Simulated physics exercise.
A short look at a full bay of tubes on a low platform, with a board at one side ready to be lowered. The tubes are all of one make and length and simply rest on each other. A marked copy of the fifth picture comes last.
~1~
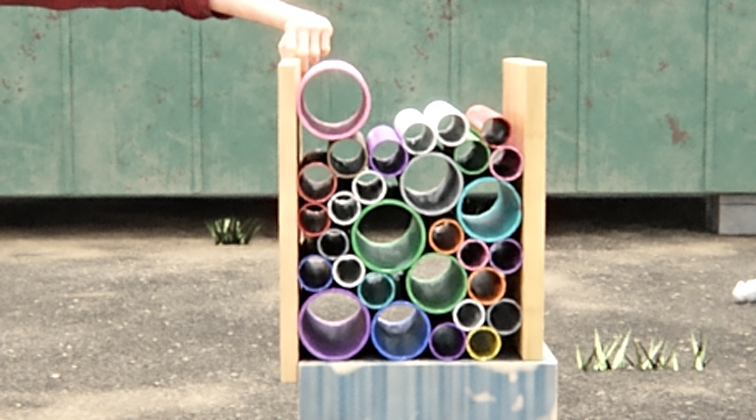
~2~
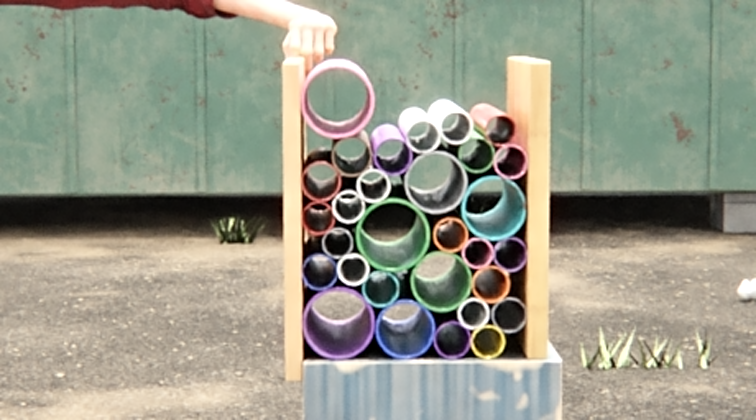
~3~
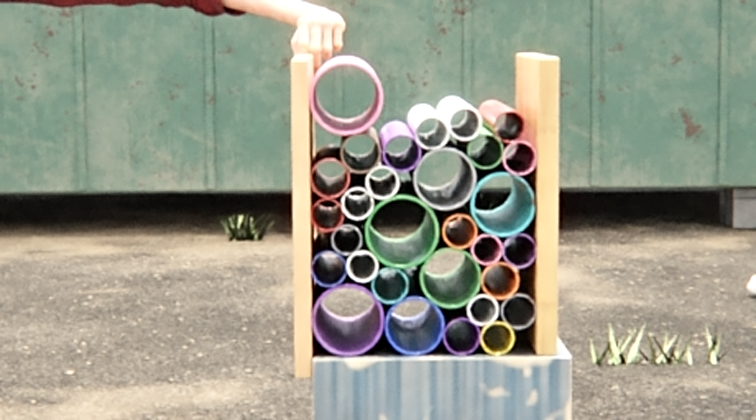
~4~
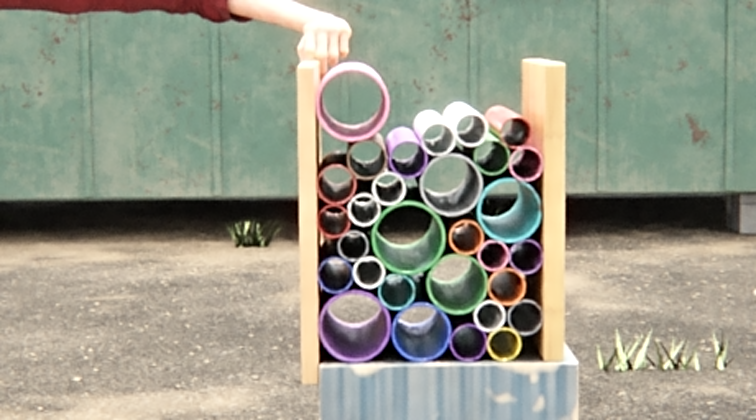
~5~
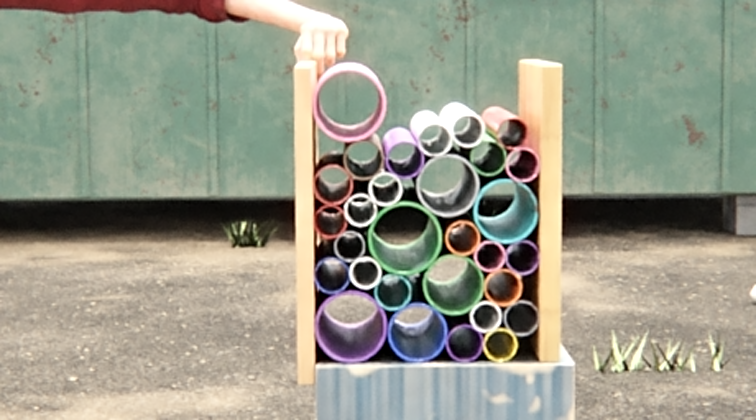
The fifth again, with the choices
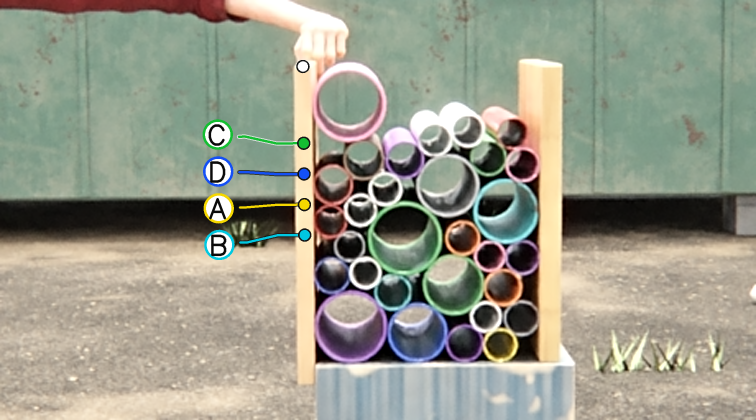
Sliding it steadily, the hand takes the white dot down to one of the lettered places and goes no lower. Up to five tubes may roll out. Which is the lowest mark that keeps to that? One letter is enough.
The last mark within the limit is B.
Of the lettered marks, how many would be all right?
Four of the four.
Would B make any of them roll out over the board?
At B: Yes.
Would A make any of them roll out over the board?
At A: Yes.
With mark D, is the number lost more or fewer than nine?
At D, fewer than nine.
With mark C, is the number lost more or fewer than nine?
Fewer than nine.
On the marked copy, A at (305, 205); B at (305, 235); C at (304, 143); D at (304, 174); the white dot at (303, 66).
Following B. Soon after the start, top of the board (312, 139).
Later, top of the board (313, 222).
In the end, top of the board (313, 234), three out over the board.
As for the rest, A one out over the board; C none out over the board; D one out over the board.
